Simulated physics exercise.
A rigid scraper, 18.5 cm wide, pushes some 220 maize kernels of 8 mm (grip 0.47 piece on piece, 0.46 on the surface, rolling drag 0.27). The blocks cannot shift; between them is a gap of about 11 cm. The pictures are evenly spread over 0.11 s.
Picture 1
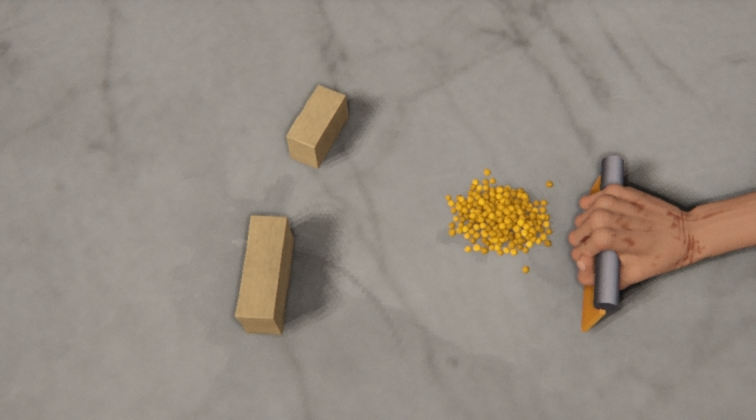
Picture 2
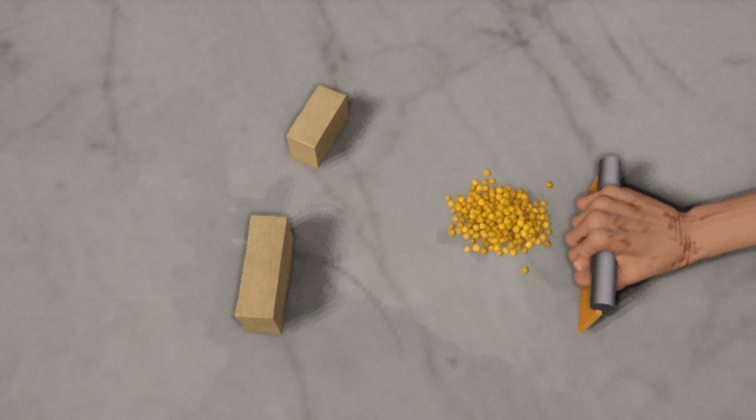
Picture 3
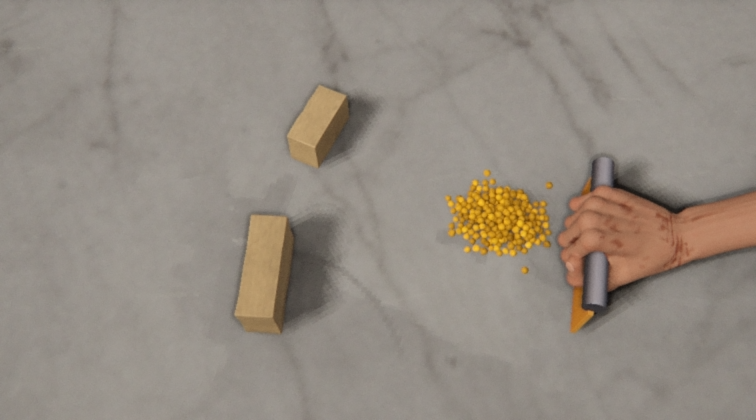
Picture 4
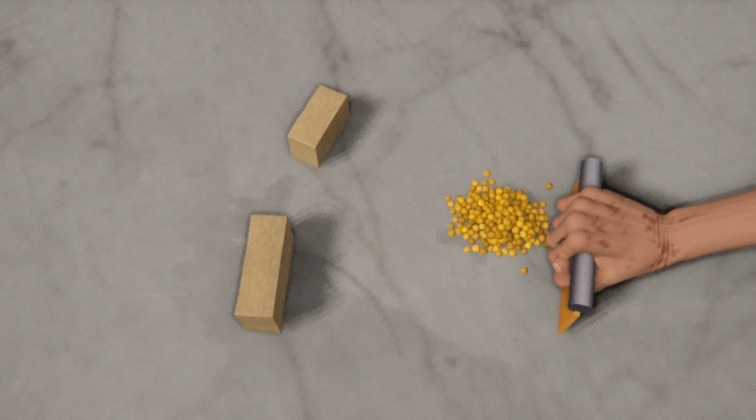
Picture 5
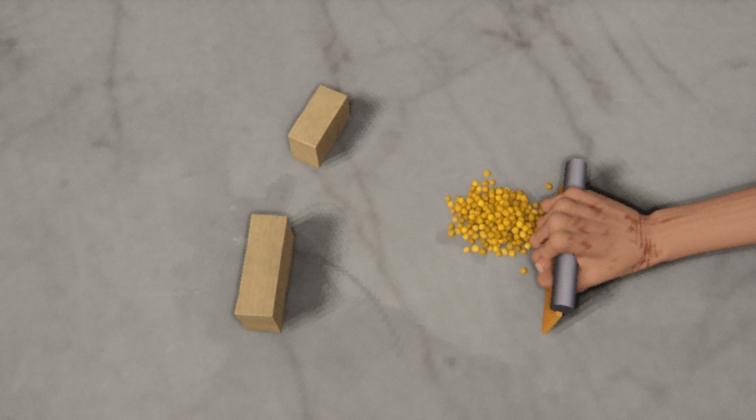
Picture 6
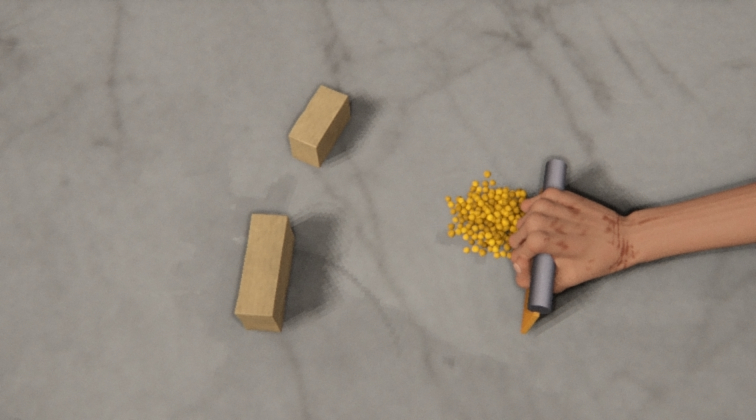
A hand gripping a dark grey cylindrical handle with an orange blade slides slowly leftward across a grey, veined stone surface, seen from directly above by a still camera. A loose pile of small yellow kernels lies right of centre, and two tan wooden blocks rest motionless to the left, the smaller one above the larger. The scraper closes the gap, meets the pile's right side and pushes the nearest kernels slightly left.
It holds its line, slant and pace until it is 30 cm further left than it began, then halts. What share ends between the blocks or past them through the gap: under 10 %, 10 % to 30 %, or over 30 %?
In or through the gap: Large.
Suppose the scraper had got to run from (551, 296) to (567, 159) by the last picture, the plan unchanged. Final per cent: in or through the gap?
Through 10.
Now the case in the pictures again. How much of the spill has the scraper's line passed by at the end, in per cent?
Roughly 25 per cent.
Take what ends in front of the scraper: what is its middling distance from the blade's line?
Roughly 5 cm.
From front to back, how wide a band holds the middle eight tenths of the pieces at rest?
Some 18 cm.
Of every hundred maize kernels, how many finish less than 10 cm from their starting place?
Some 5 per cent.
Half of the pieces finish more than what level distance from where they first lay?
About 24 cm.
Then, 0.17 s after the last picture, scraper 23 cm from its start, spill 18 cm wide; held up before the blocks 100 %.
Then, 0.35 s after the last picture, scraper 31 cm from its start, spill 22 cm wide; in or through the gap 30 %, held up before the blocks 65 %.
Then, 0.49 s after the last picture, scraper 31 cm from its start, spill 22 cm wide; in or through the gap 35 %, held up before the blocks 60 %.
In the end, in or through the gap 35 %, round the near block 0 %, round the far block 0 %, held up before the blocks 60 %.
